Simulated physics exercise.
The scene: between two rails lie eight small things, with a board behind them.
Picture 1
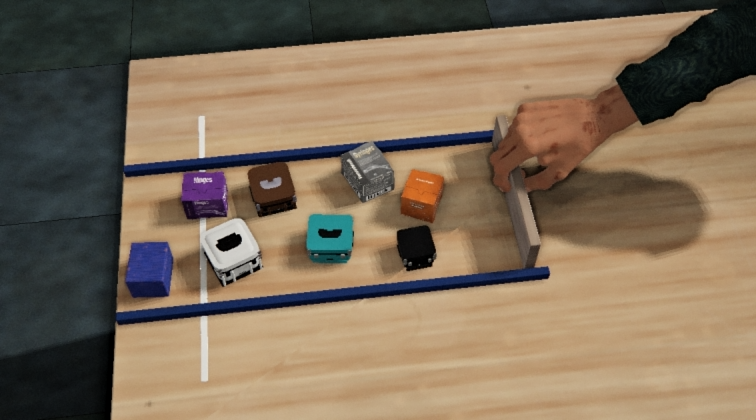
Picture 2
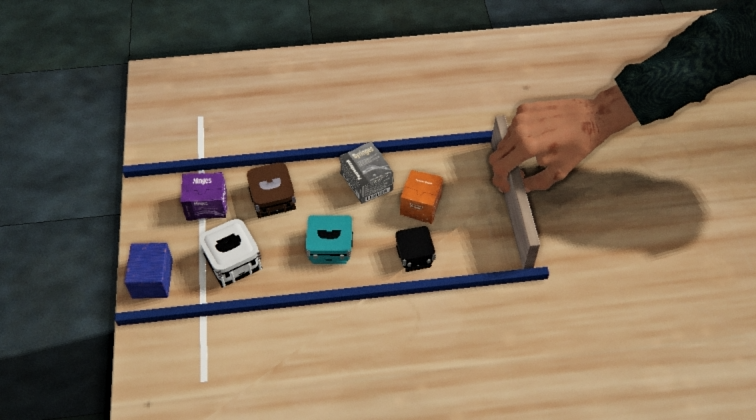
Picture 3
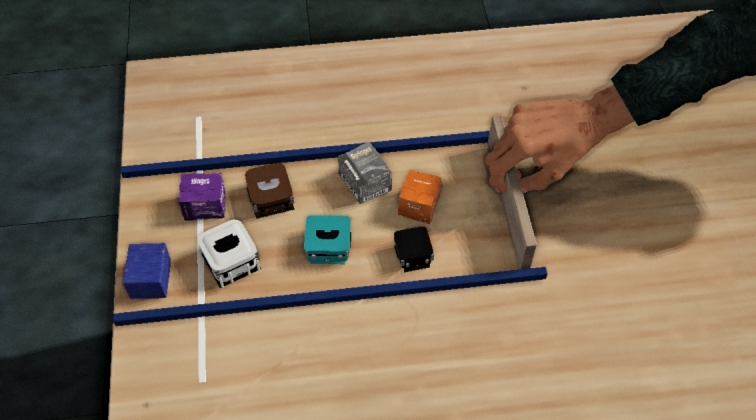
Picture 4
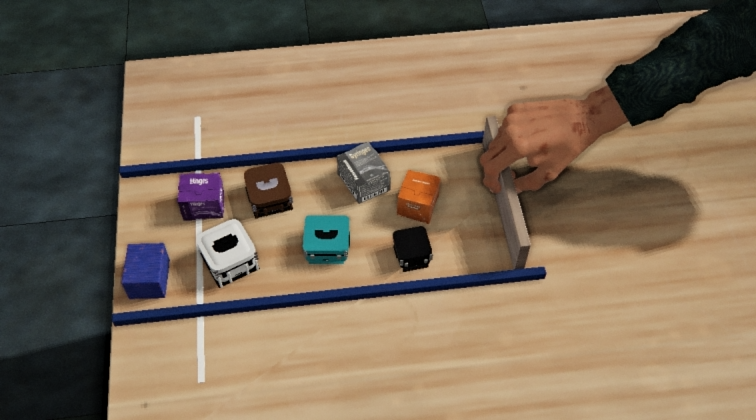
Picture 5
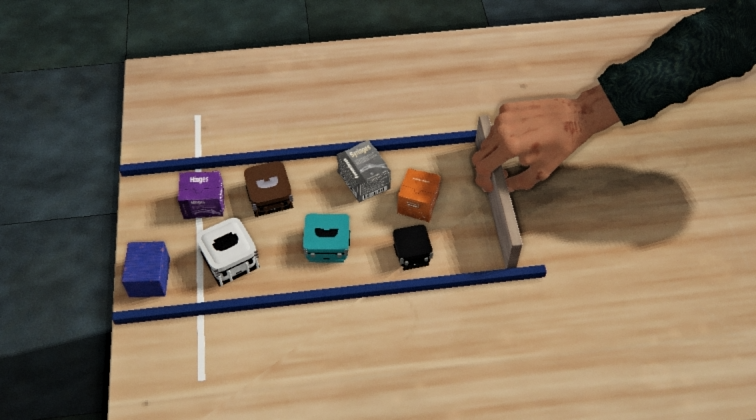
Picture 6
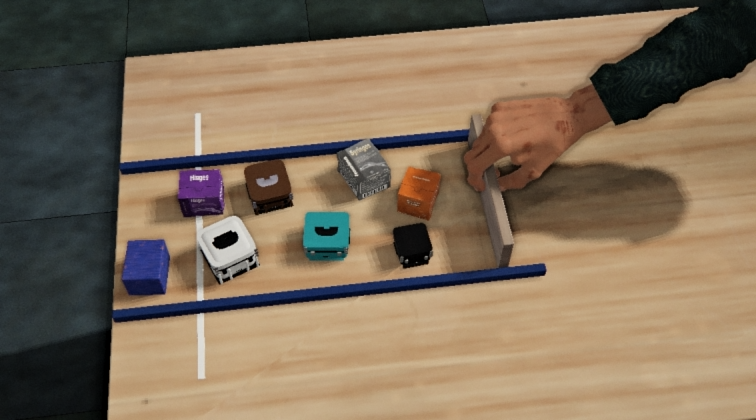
In the video, eight small colored blocks and cases lie between two blue rails on a wooden surface, beside a strip of white tape, while a hand at the right slides an upright board slightly left toward them.
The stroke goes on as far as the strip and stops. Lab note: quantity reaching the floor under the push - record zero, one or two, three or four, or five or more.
The count that falls off is between three and four.
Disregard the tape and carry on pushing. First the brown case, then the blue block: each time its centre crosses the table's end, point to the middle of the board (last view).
(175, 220) and (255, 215), roughly.
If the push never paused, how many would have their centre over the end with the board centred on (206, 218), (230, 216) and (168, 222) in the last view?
Middles past end - pos 1: 3, pos 2: 1, pos 3: 5.
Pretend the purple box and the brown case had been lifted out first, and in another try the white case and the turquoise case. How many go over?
2 for the first case, 1 for the second.
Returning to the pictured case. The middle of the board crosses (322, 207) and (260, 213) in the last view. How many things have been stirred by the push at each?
Counts: 6 / 8.
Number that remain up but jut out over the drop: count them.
I count 0 overhanging.
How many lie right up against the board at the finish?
That makes 3.
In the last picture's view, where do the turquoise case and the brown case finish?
The turquoise case at (141, 261), the brown case at (139, 200).
Early on, none off yet; blue block at rest near (147, 268); purple box at rest near (202, 193); white case at rest near (228, 249).
A while later, none off yet; blue block at rest near (147, 268); purple box moving near (193, 195); white case travelled about its own width near (195, 252).
Finally, the number that fall off is three or four; lost, white case, purple box and blue block.
